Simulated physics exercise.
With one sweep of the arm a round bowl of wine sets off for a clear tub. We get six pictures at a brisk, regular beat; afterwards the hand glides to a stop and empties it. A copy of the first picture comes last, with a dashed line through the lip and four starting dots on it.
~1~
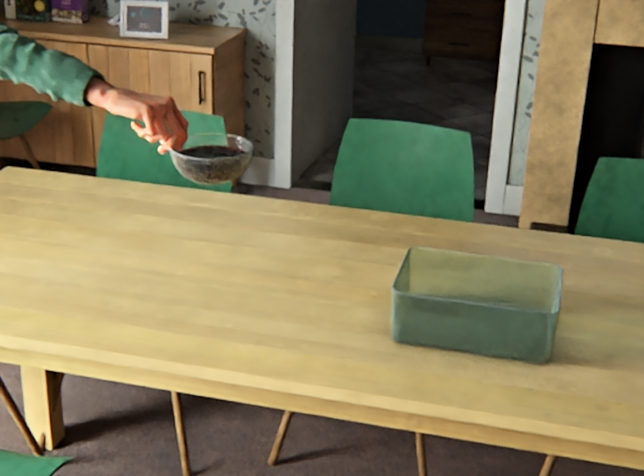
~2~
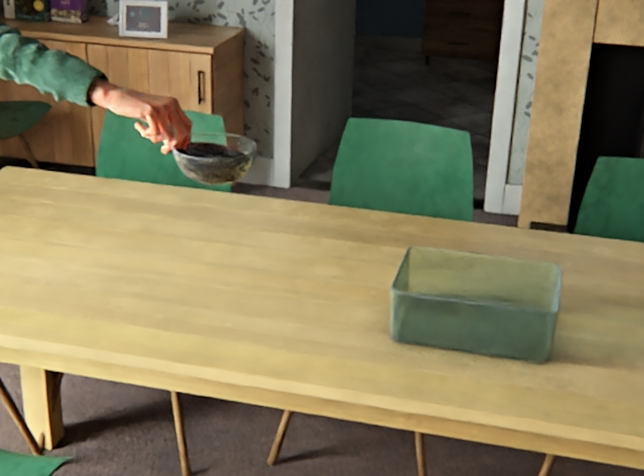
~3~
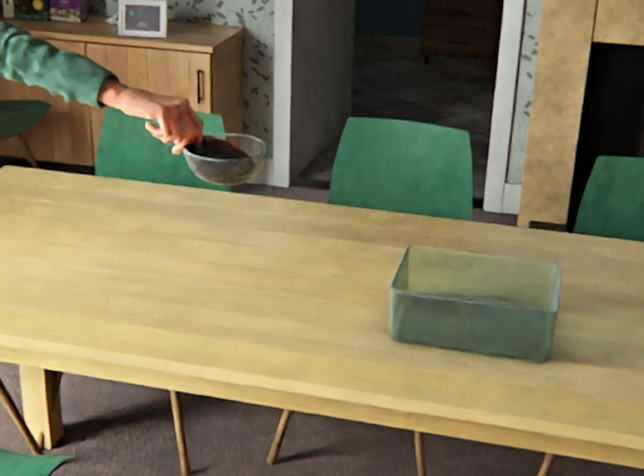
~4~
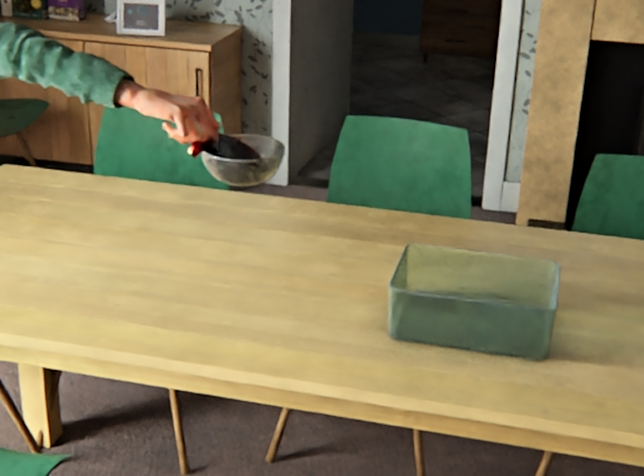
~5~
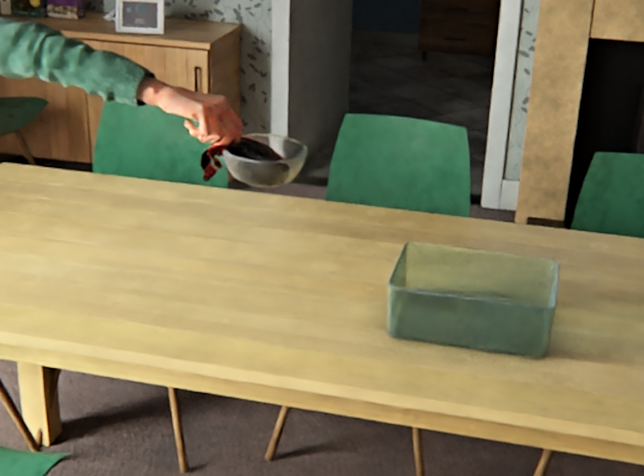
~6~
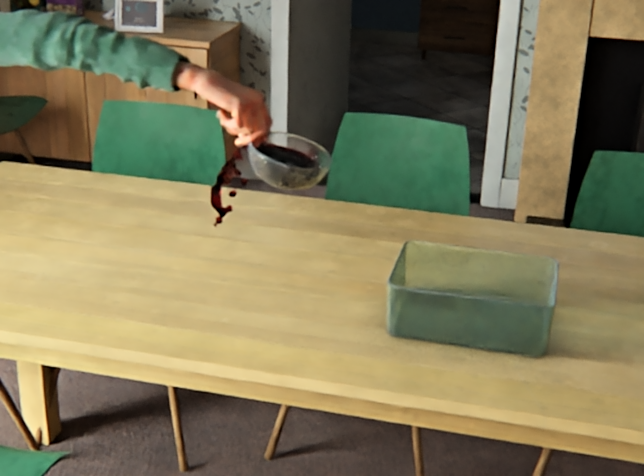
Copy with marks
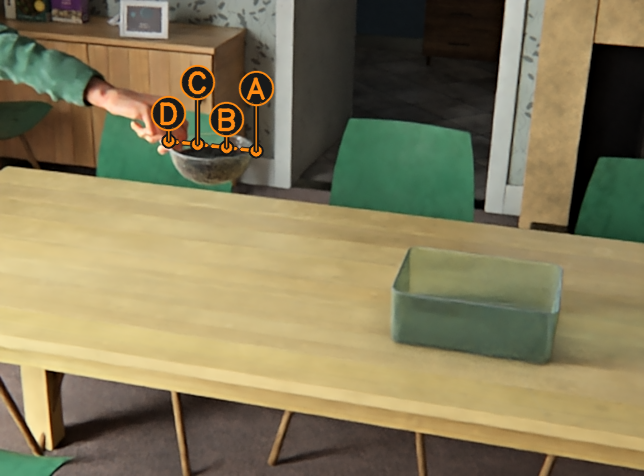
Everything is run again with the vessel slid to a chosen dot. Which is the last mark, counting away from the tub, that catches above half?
B is the one.
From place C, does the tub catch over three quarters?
No, less.
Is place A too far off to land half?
No, not at all.
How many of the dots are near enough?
Two of the four.
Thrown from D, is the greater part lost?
Yes, it does.
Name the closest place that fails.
The answer is C.
On the marked copy, A at (256, 150); B at (226, 147); C at (197, 144); D at (168, 141).
Choosing A, about 71 % lands in the tub, 15 % falls short and 14 % goes beside or beyond.
Choosing B, about 66 % lands in the tub, 26 % falls short and 8 % goes beside or beyond.
Choosing C, about 33 % lands in the tub, 62 % falls short and 5 % goes beside or beyond.
Choosing D, about 0 % lands in the tub, 98 % falls short.
